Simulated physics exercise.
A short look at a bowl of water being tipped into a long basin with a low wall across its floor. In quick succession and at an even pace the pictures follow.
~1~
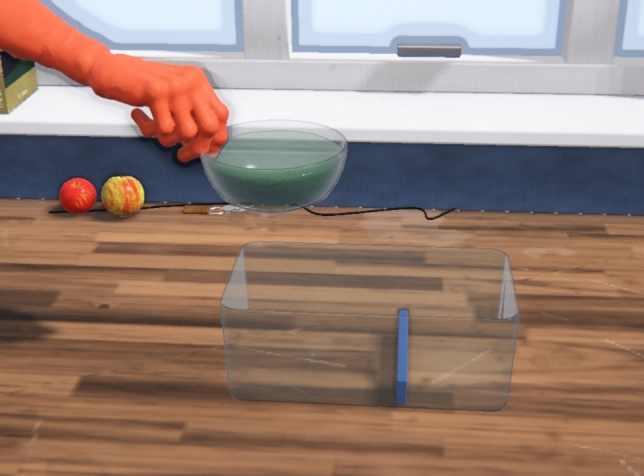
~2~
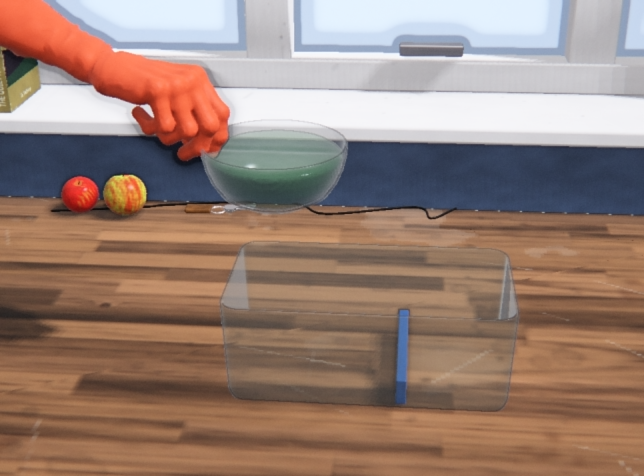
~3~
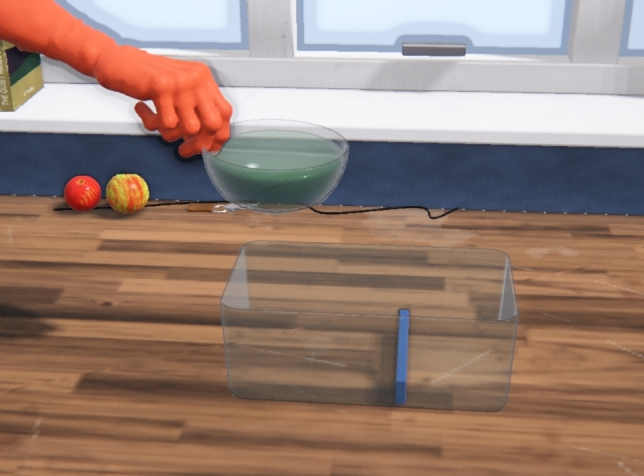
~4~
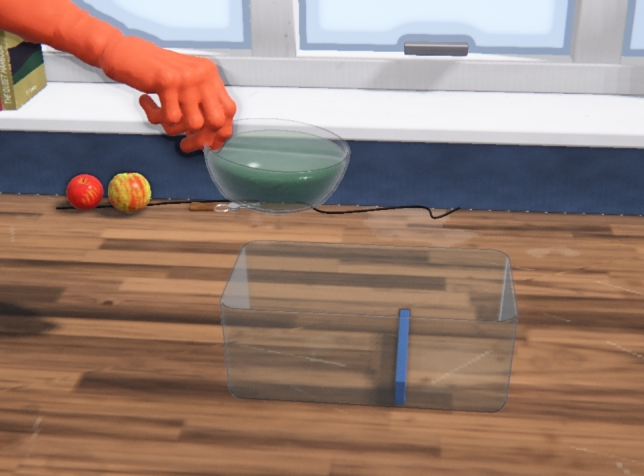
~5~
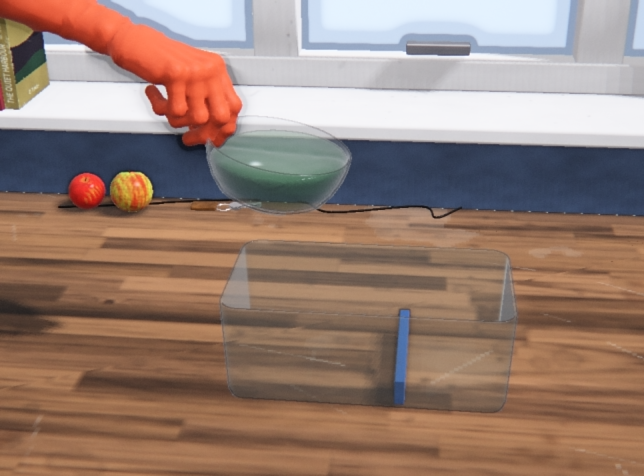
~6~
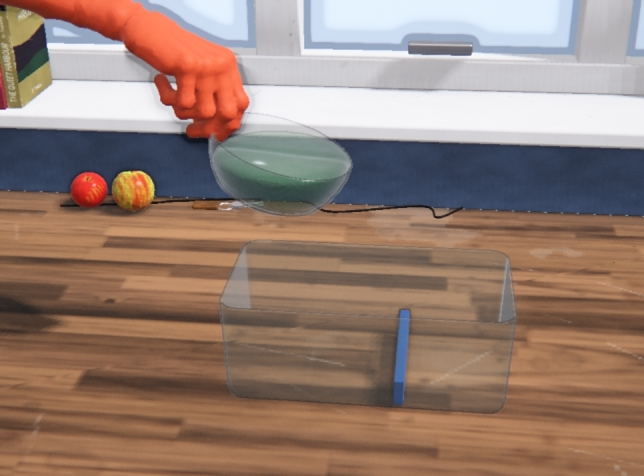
A red-gloved hand gradually tilts a clear bowl of green liquid to the right.
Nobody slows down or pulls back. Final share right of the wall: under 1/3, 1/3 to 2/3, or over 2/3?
1/3 to 2/3.
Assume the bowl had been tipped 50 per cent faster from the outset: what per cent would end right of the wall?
Share on the right: Some 35 percent.
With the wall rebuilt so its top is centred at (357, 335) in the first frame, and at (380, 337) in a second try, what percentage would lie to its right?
About 80 per cent on the first try, and 70 per cent on the second.
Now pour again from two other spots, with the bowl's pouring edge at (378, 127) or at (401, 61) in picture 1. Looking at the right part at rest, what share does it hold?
First try: Near 65 percent; second try: Near 60 percent.
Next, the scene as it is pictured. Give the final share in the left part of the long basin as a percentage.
Around 55 %.
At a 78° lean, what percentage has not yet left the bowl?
About 25 % remains.
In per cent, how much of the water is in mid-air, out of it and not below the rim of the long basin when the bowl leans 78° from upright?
About 40 per cent.
A moment on, the bowl is tipped on its side and 25 per cent is still to pour, 12 is left of the wall and 23 right of it.
Next, the bowl is tipped right over and 0 per cent is still to pour, 52 is left of the wall and 44 right of it.
Then the bowl is tipped right over and 0 per cent is still to pour, 54 is left of the wall and 45 right of it.
Later the bowl is tipped right over and 0 per cent is still to pour, 54 is left of the wall and 45 right of it.
At rest 54 per cent lies left of the wall, 45 right of it and 1 outside.
